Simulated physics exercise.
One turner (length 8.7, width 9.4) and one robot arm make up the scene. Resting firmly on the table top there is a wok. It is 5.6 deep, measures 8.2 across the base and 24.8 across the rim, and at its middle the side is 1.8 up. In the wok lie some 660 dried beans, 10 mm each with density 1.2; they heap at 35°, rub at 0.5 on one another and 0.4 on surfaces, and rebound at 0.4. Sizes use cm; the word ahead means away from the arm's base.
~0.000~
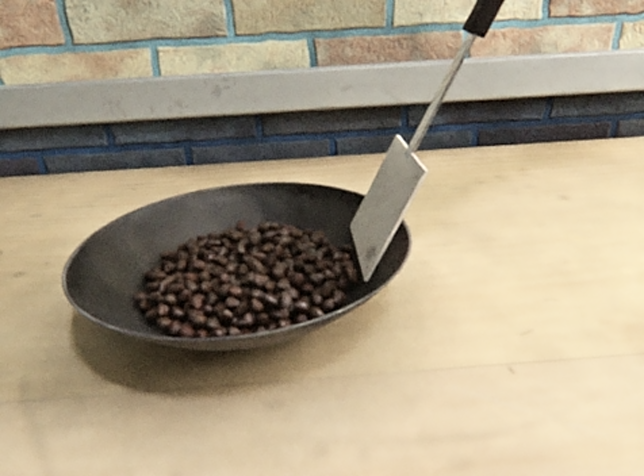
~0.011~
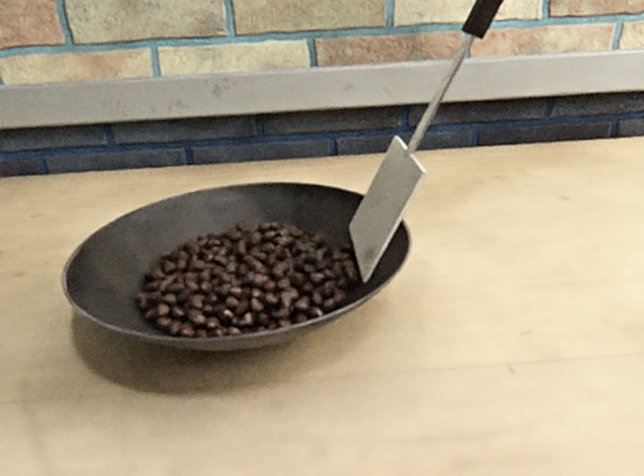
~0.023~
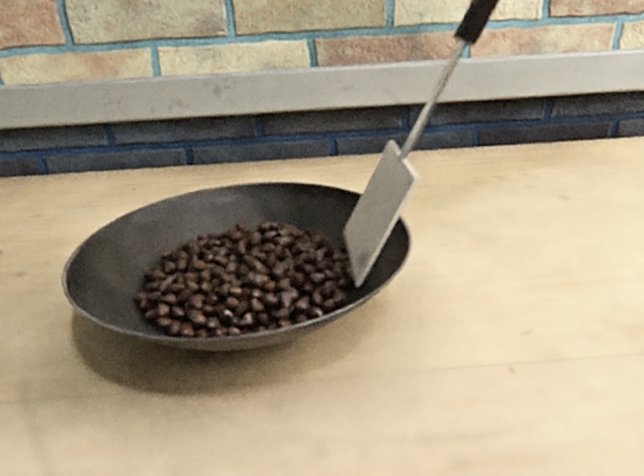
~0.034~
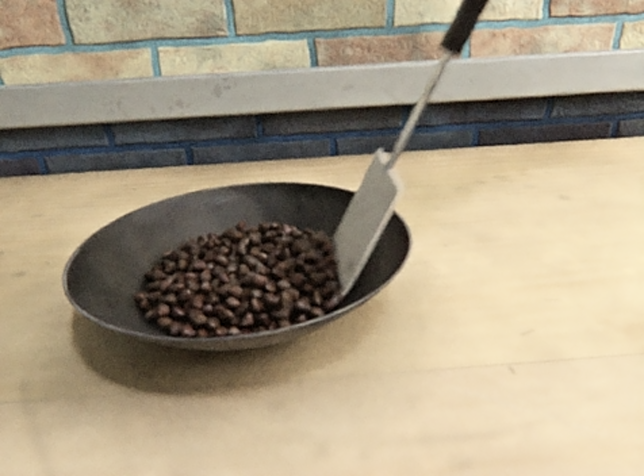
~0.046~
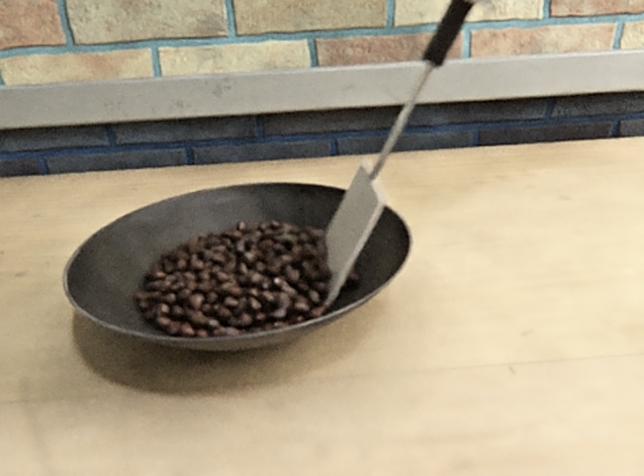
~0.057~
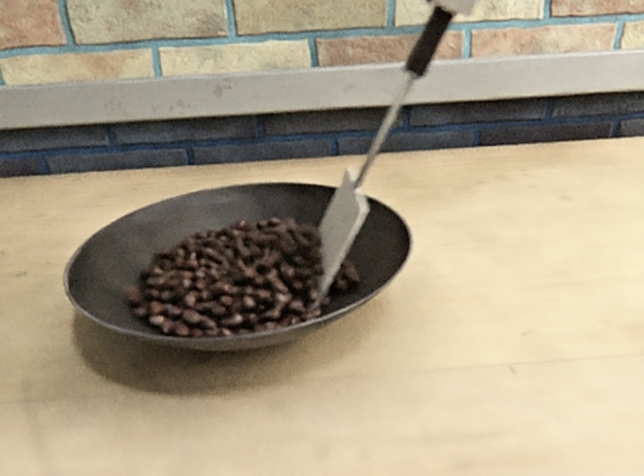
The footage shows a metal turner with a black handle resting at the right side of a dark wok of brown beans on a table, then moving left and down into the beans, pushing some of them slightly leftward.
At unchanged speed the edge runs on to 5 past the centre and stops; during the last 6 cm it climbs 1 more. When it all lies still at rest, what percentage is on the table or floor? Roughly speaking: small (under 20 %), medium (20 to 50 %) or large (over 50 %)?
Roughly, medium, from 20 to 50 %.
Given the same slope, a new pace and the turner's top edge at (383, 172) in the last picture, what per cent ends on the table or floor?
Near 10 in a hundred.
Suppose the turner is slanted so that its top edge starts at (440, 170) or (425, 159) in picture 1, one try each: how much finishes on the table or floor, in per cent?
First try roughly 25 percent, second try roughly 35 percent.
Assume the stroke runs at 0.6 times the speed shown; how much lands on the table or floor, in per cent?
About 15 per cent.
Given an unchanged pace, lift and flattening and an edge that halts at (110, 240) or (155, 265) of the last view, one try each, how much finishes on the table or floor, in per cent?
Respectively some 65 and 55 percent end on the table or floor.
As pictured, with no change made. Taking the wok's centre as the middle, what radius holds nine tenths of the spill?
I'd estimate close to 30 centimetres.
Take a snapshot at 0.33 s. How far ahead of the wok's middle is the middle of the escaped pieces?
18 cm.
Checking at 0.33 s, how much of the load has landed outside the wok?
Share at that moment: Roughly 25 %.
By 0.08 s, sloping 63°, highest piece 9 above the table; 658 in the wok.
By 0.11 s, sloping 63°, highest piece 11 above the table; 657 in the wok, 1 on the blade or in flight.
By 0.33 s, sloping 63°, highest piece 7 above the table; 444 in the wok, 158 on the table or floor, 56 on the blade or in flight.
By 1.38 s, sloping 63°, highest piece 6 above the table; 441 in the wok, 217 on the table or floor.
Final count, 441 in the wok, 217 on the table or floor. That is 33 % on the table or floor.
